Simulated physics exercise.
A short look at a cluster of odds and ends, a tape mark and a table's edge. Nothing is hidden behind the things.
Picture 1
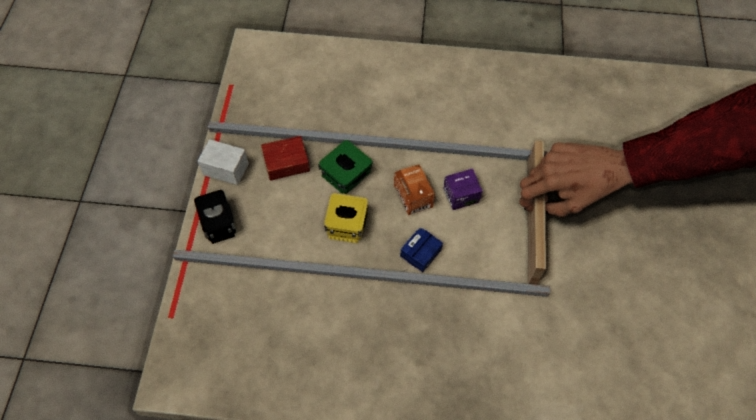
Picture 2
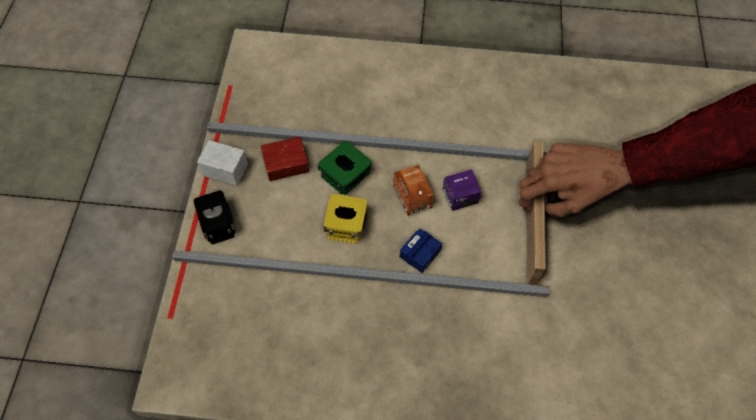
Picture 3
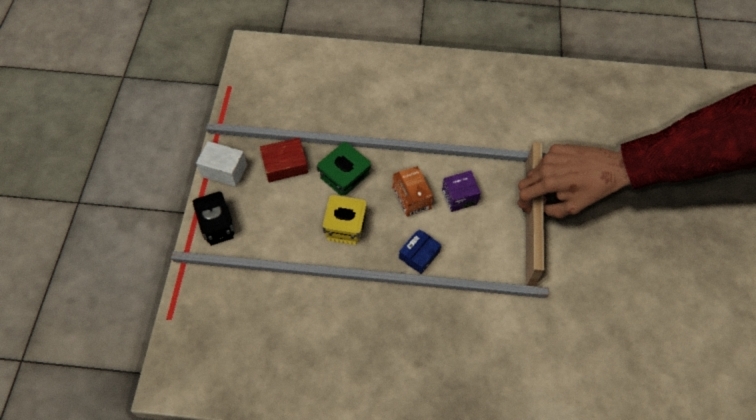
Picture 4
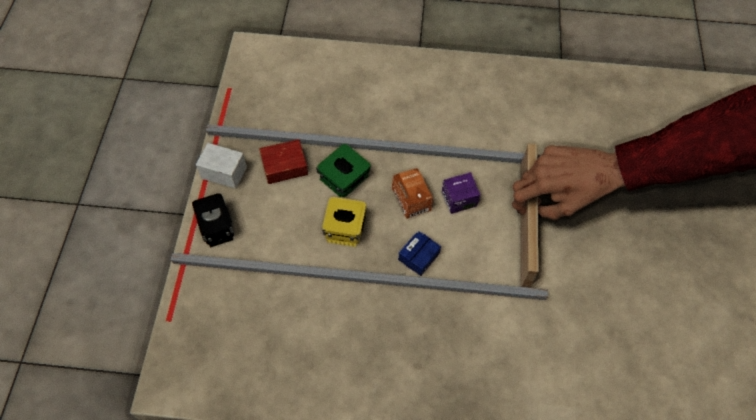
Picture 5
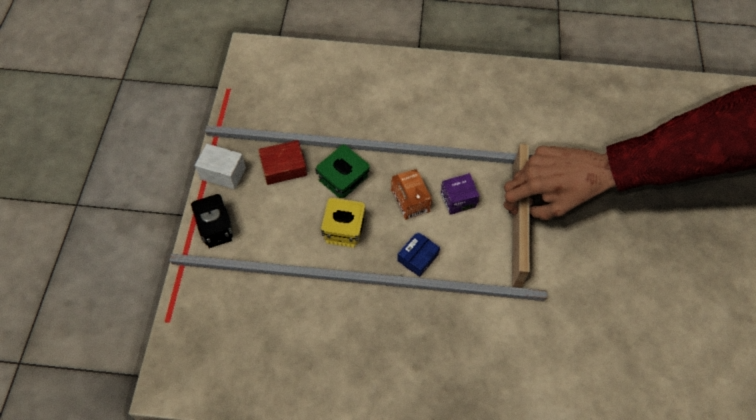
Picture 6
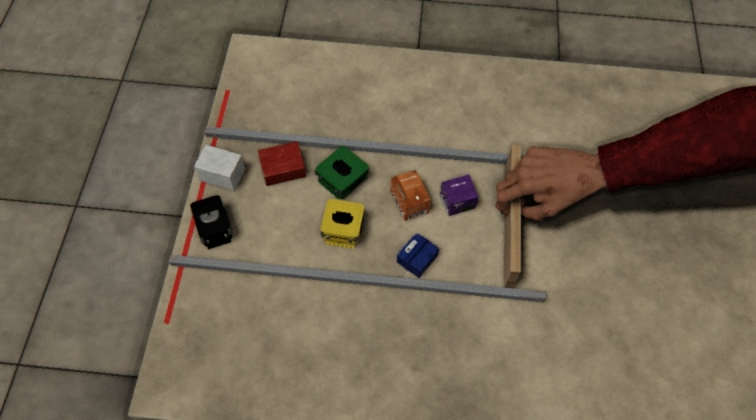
On a pale tabletop, a red-sleeved hand slides a wooden board slightly left between two rails toward small, colourful, unmoving objects.
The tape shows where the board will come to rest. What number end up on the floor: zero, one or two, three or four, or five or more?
The number that fall off is five or more.
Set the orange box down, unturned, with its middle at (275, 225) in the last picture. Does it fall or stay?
From there it comes down.
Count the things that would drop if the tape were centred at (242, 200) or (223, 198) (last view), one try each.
Try by try, 3 and 4.
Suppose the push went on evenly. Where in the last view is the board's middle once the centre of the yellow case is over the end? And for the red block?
At (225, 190) for the yellow case; at (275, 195) for the red block.
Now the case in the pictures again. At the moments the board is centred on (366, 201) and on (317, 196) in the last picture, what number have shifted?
First 6, then 7.
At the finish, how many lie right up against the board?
In contact: 1.
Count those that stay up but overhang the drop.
1 of them.
Soon after, none off yet; white block at rest near (220, 168); black case at rest near (212, 222); red block at rest near (282, 164).
After that, none off yet; white block tilting well over near (175, 176); black case at rest near (211, 222); red block displaced well along near (219, 150).
In the end, the number that fall off is five or more; gone, purple box, orange box, yellow case, green case, red block, black case and white block.
